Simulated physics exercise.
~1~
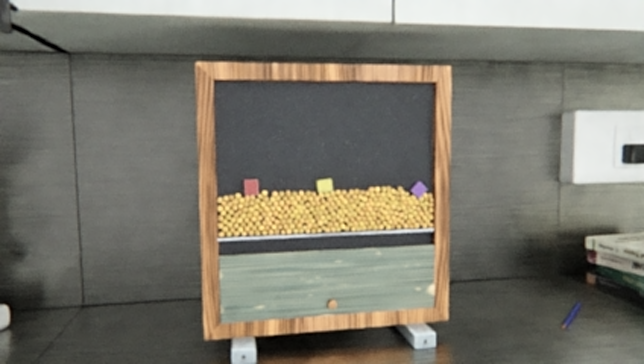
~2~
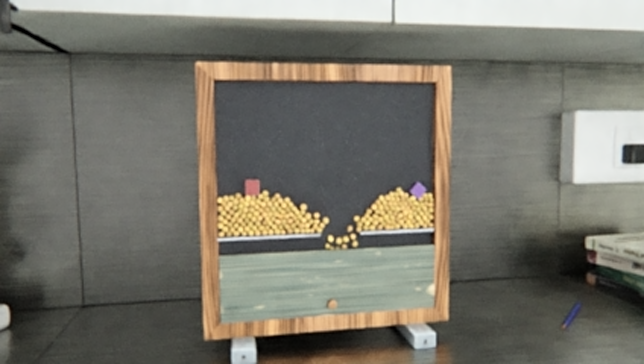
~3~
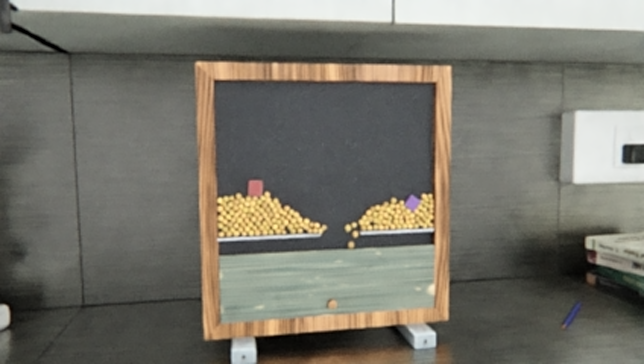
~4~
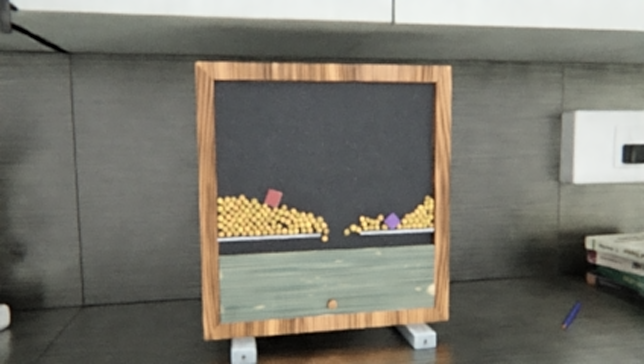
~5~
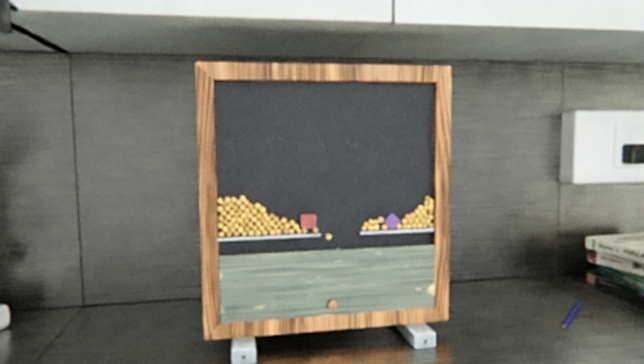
We see a wood-framed display of pale beads topped by red, yellow and purple blocks; a central gap opens, beads pour through and the yellow block disappears, then the purple block slides left and the red one slides right, ending near the gap's left edge.
